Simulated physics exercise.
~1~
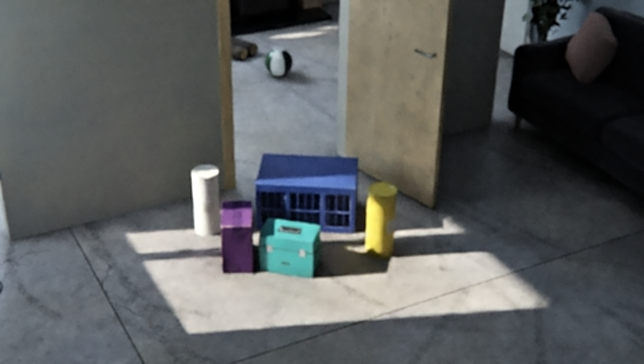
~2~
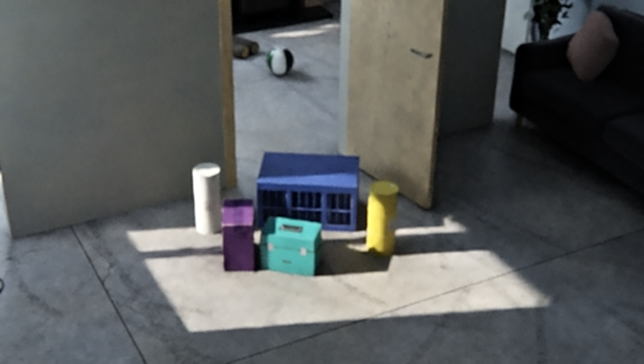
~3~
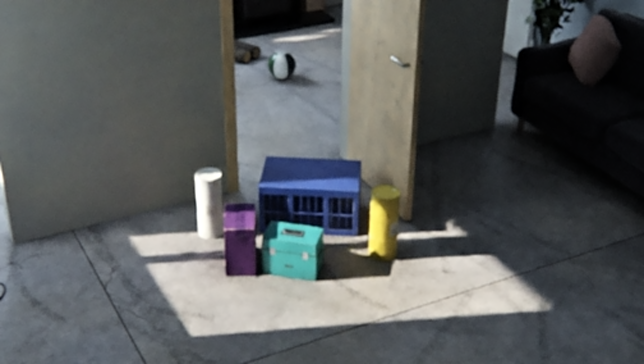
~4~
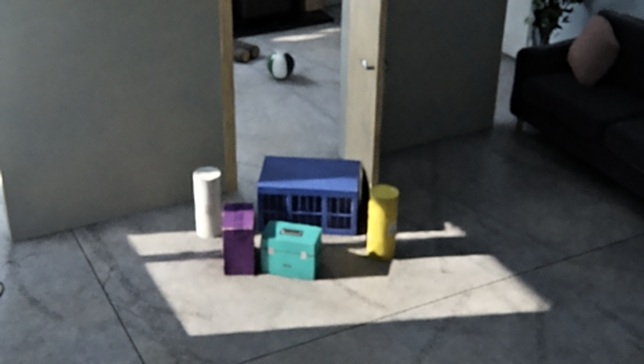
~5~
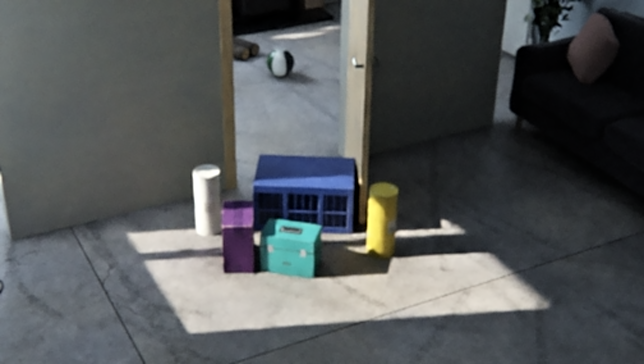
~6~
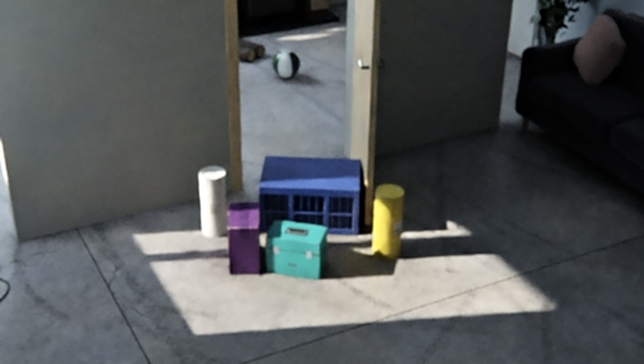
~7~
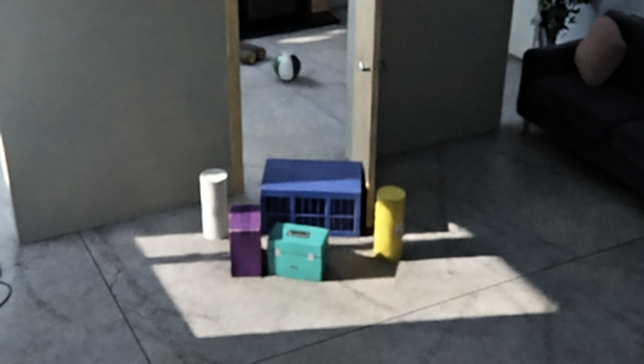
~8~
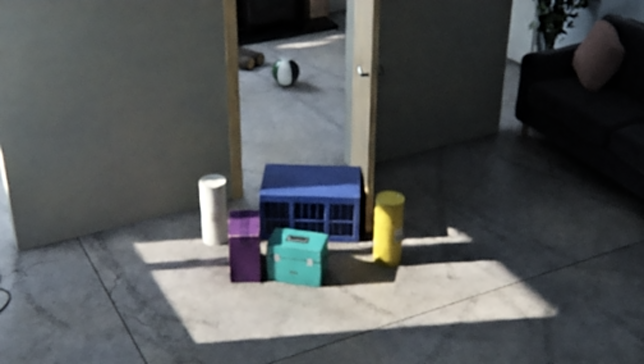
A wooden door swinging partway toward its frame and stopping still open by a blue crate, with canisters, box and toolbox unmoved.
